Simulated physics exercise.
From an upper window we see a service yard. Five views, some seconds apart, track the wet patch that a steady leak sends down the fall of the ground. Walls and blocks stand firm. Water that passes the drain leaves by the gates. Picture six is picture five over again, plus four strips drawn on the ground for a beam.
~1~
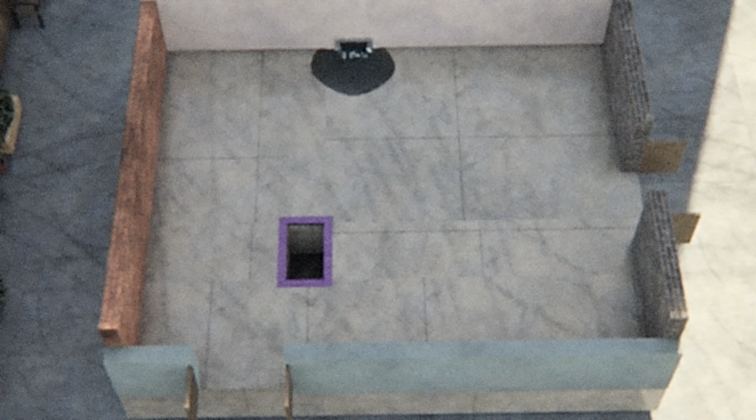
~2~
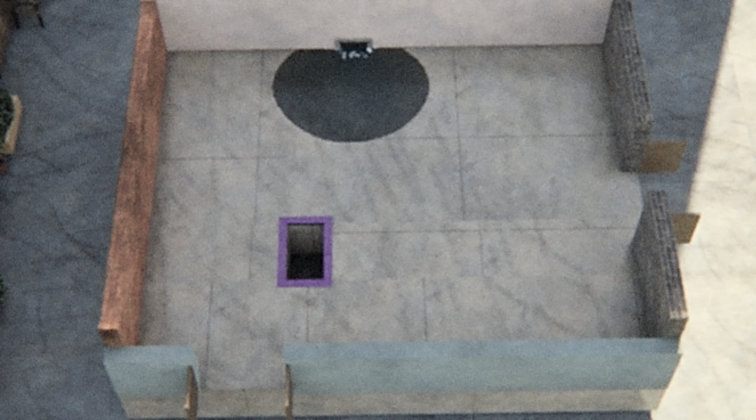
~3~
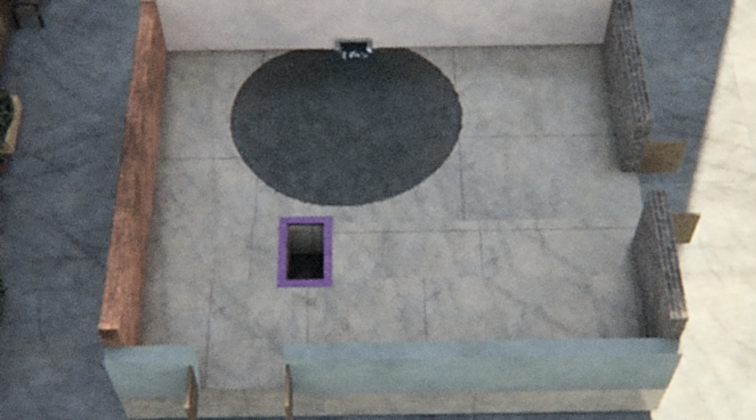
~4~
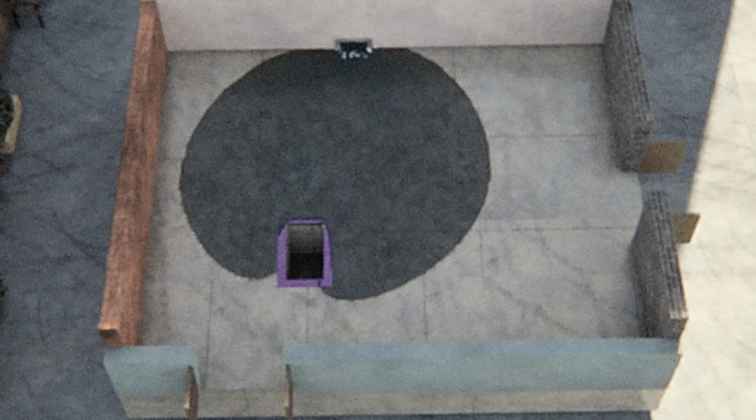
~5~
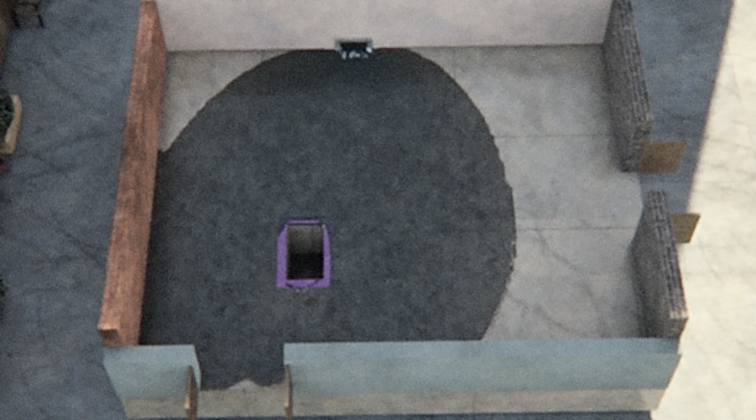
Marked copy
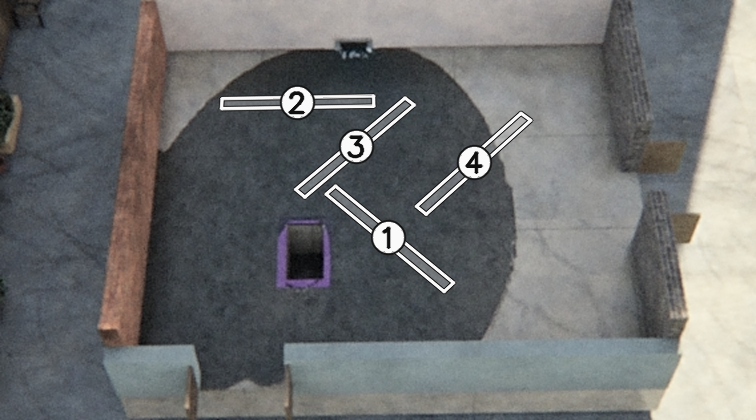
Dark water spreads across the pale paved floor of a walled service yard, seen from an upper window by a camera that stays still. It comes from a small outfall in the white back wall, with a reddish wall left, grey walls and a gap right, and a purple-edged drain left of centre. The rounded pool widens forward, surrounds the drain, which takes water, and reaches the left wall and front opening.
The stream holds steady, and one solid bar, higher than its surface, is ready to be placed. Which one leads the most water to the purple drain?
Take 4.
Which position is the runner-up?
It is 1.
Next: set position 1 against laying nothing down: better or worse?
Worse.
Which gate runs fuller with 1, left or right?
More leaves on the left.
On the marked copy, 1 from (330, 190) to (448, 287); 2 from (221, 103) to (373, 101); 3 from (300, 193) to (409, 101); 4 from (421, 210) to (525, 116).
If 1 is chosen, about 16 % of the stream runs into the purple drain, about 82 % out by the gates.
If 2 is chosen, about 6 % of the stream runs into the purple drain, about 91 % out by the gates.
If 3 is chosen, about 7 % of the stream runs into the purple drain, about 91 % out by the gates.
If 4 is chosen, about 34 % of the stream runs into the purple drain, about 64 % out by the gates.
